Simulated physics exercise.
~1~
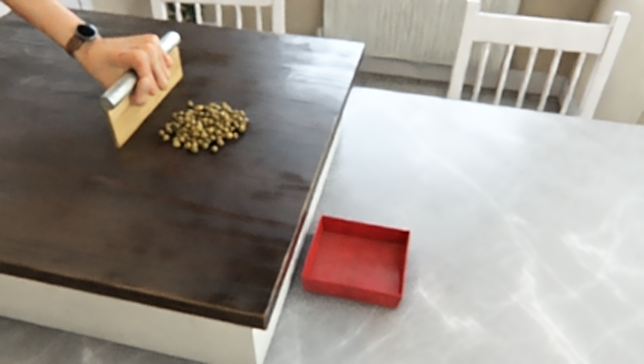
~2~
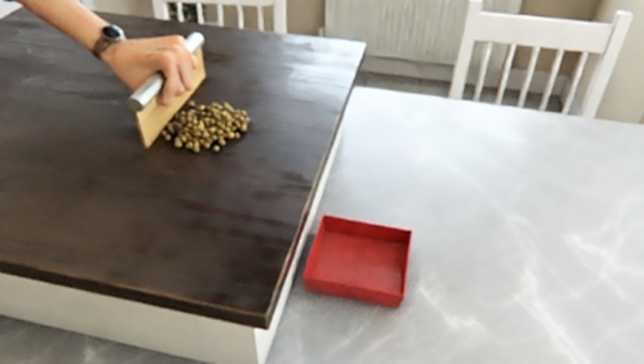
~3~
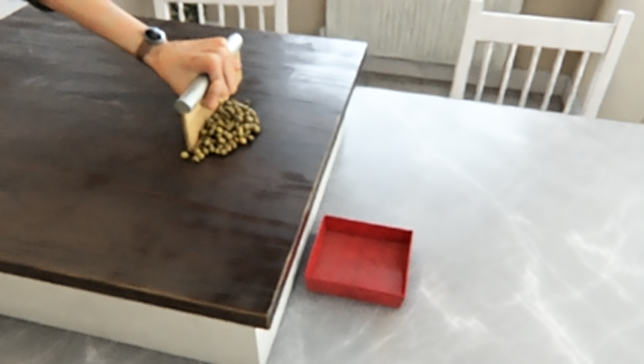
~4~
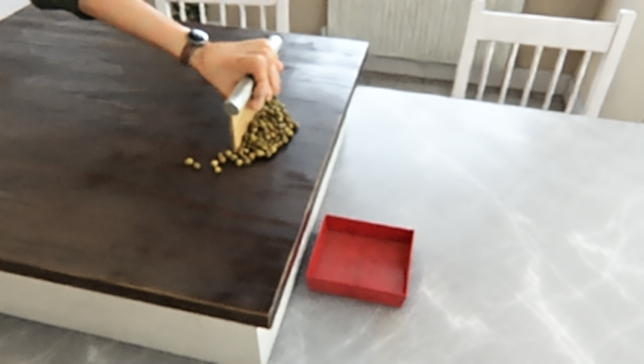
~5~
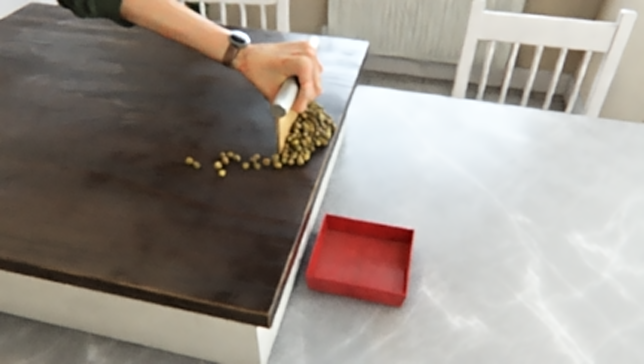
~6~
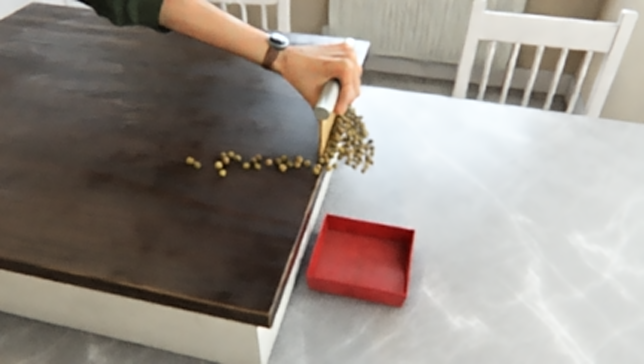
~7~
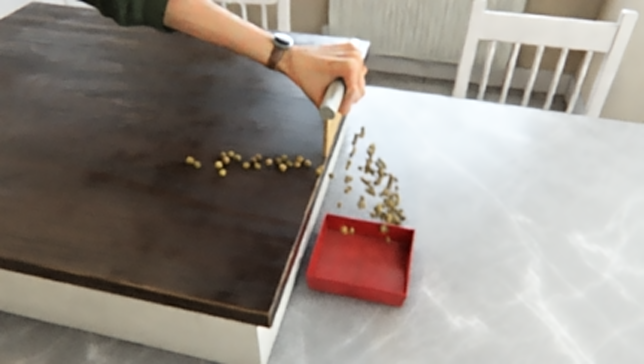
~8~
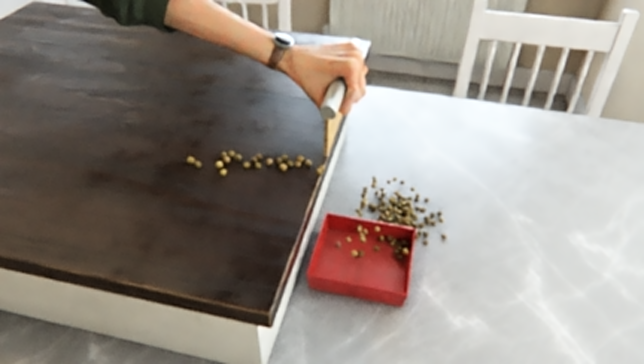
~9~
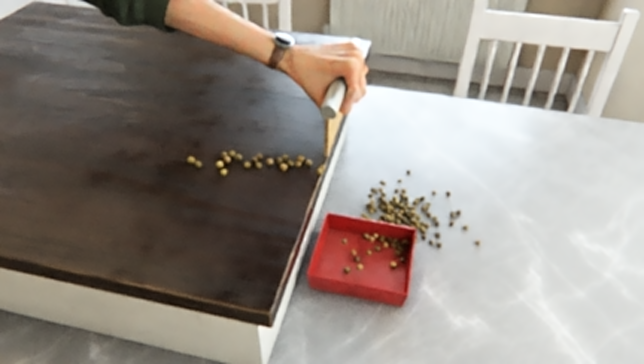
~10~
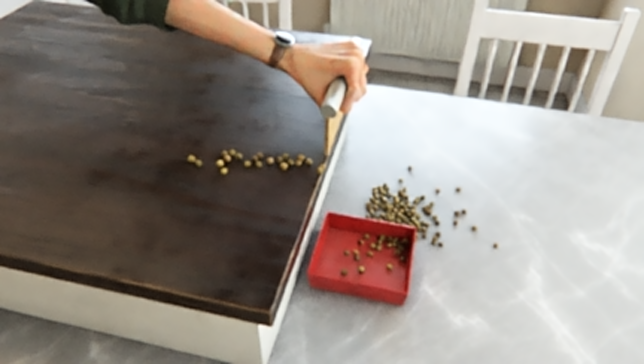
A hand holding a rigid scraper pushes a heap of small, greenish-brown pieces to the right across a dark wooden top. As the blade advances, some of the pieces slip past it and stay behind in a thin, scattered trail. The scraper reaches the right edge and halts there, and the rest of the heap spills over in a loose shower toward a red tin on the pale marbled table below. Some pieces land in the tin, but most drop behind it and scatter to the right. They settle on the table, while the trail remains on the dark top.
